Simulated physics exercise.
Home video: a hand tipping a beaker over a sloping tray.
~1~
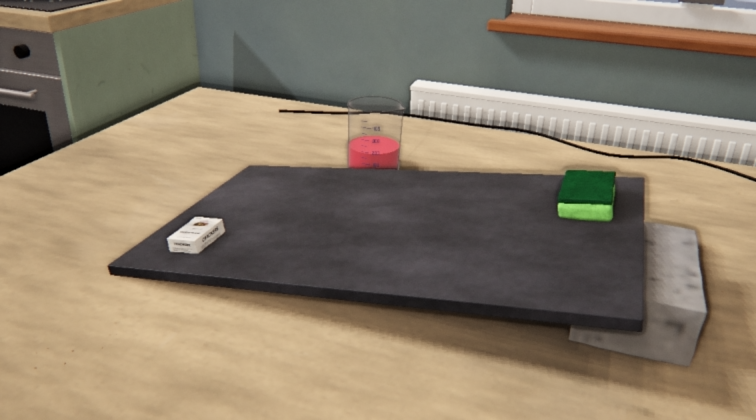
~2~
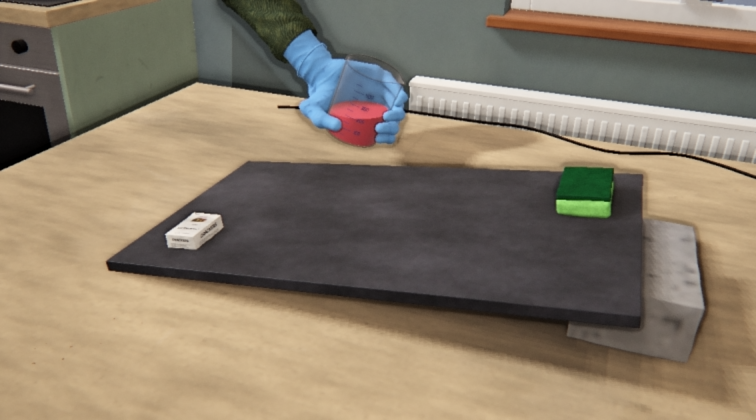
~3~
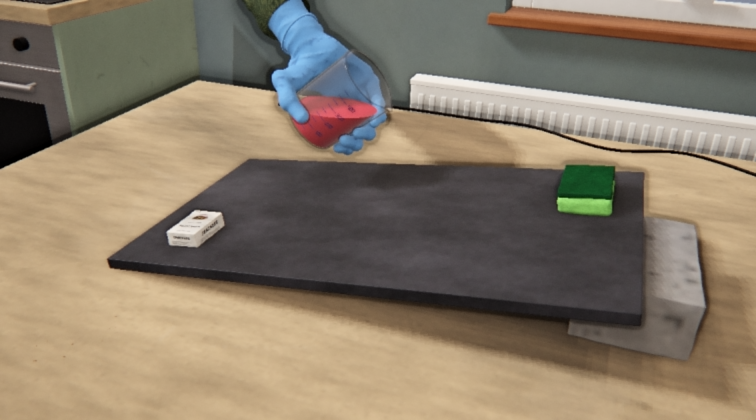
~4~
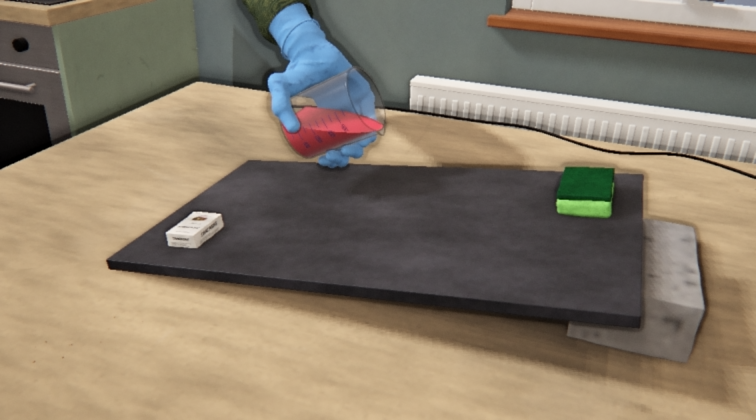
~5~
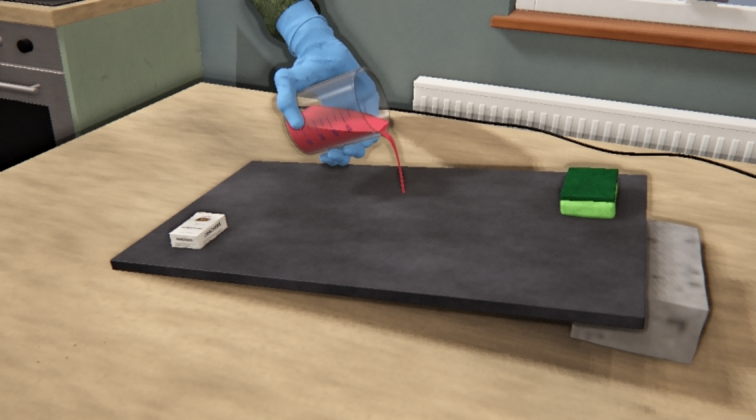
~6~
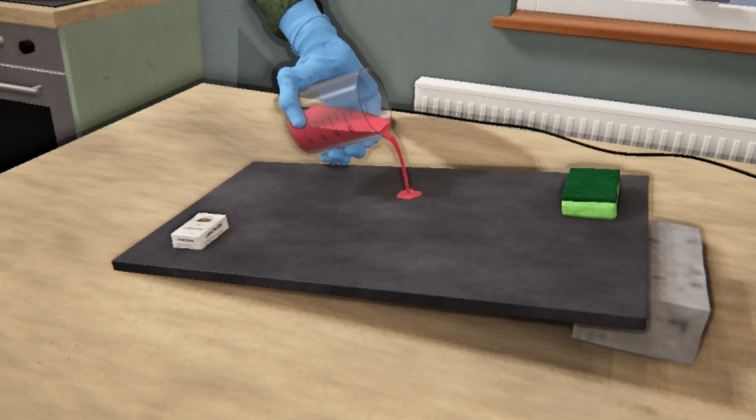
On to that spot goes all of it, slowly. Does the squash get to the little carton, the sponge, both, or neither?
Little carton: Not reached; sponge: Not reached.
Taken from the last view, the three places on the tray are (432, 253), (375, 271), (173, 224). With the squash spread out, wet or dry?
Point 1 avoided; point 2 avoided; point 3 avoided.
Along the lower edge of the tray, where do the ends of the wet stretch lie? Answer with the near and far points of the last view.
Roughly (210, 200) to (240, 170).
A moment on, it runs down to the left; the little carton is untouched; the sponge is untouched.
Further on, it runs down to the left and off the end; the little carton is untouched; the sponge is untouched.
When it is over, it runs down to the left and off the end; the little carton is untouched; the sponge is untouched.
